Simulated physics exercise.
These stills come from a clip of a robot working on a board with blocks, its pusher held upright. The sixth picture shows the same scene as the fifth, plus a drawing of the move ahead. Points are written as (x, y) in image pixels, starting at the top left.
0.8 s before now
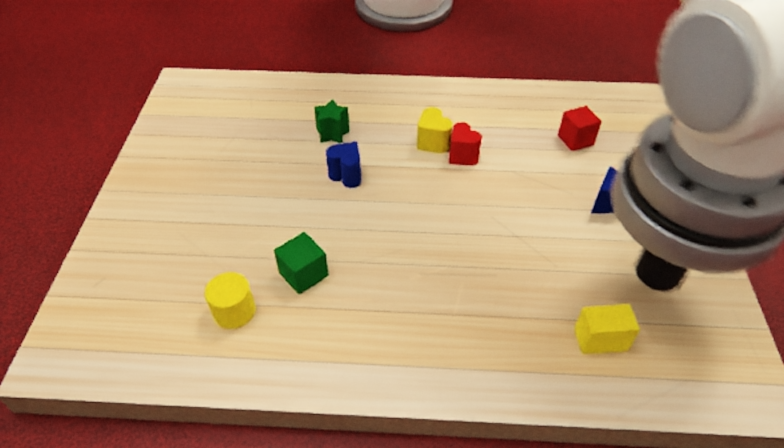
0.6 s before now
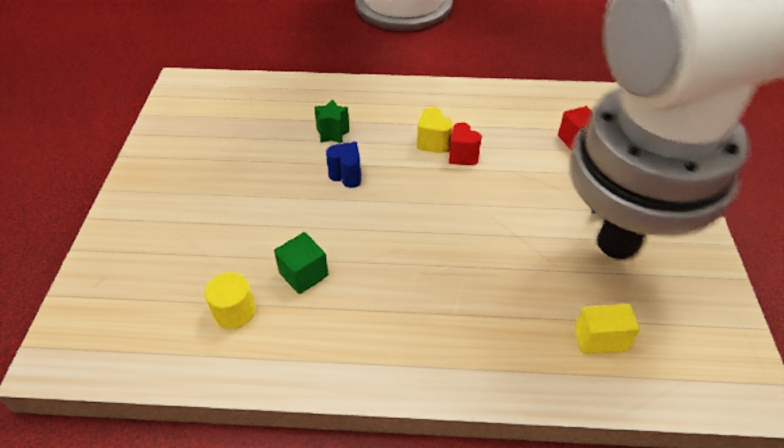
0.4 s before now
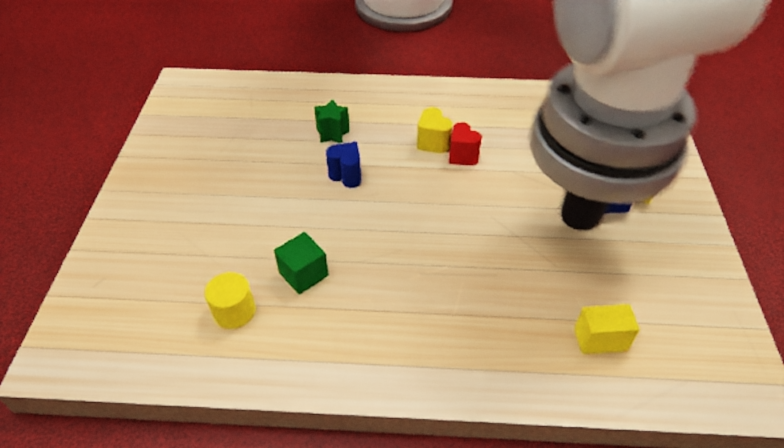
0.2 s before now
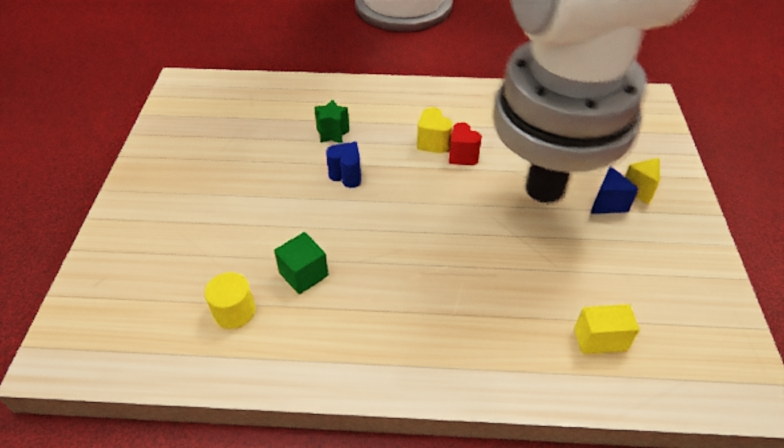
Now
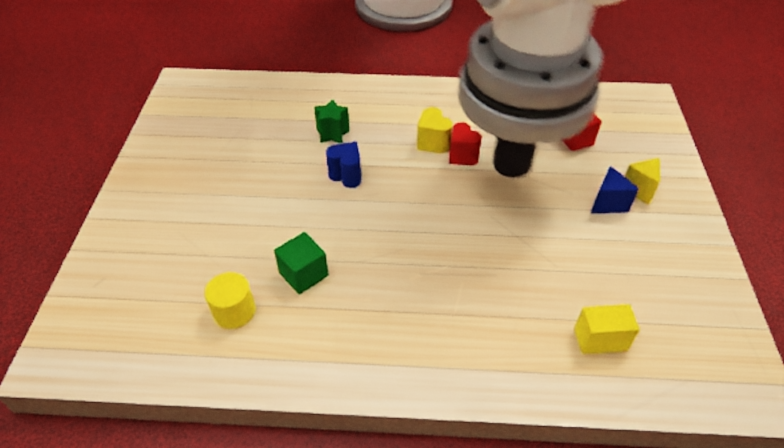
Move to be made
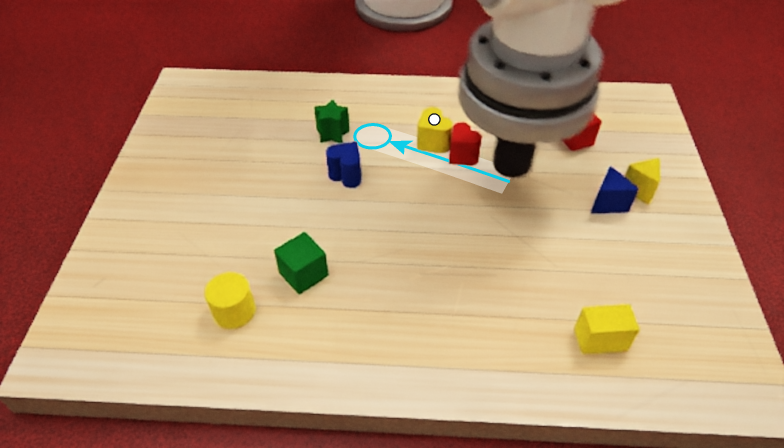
A robot arm with a black tip moved steadily up and to the left above a wooden board, nearing the red and yellow hearts, while the colored blocks all stayed still.
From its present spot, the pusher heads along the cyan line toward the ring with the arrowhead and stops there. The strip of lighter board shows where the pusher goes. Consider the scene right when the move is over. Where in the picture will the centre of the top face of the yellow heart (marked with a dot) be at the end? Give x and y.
At pixel (414, 101).
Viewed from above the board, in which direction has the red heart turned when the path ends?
Clockwise, from overhead.
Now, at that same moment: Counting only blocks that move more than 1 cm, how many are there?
A pair of blocks is moved.
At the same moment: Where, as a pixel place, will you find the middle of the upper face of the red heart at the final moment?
It will likely be found at (439, 110).
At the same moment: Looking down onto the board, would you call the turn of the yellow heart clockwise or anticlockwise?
In a top view, it turns counterclockwise.
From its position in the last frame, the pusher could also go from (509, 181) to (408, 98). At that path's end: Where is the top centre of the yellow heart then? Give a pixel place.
I'd expect the centre of its top face to be at (374, 97).
Drawn move, from (509, 181) directly to (373, 136); the dot is on the yellow heart.
On the path given first. One third of the way, pusher at (463, 150); yellow heart at (422, 109), turned 45° anticlockwise; red heart at (450, 119), turned 50° clockwise.
Two thirds of the way, pusher at (416, 134); yellow heart at (414, 101), turned 70° anticlockwise; red heart at (439, 110).
At the end, pusher at (372, 121); green star still; yellow heart at (414, 101), turned 70° anticlockwise; red heart at (439, 110), turned 135° clockwise.
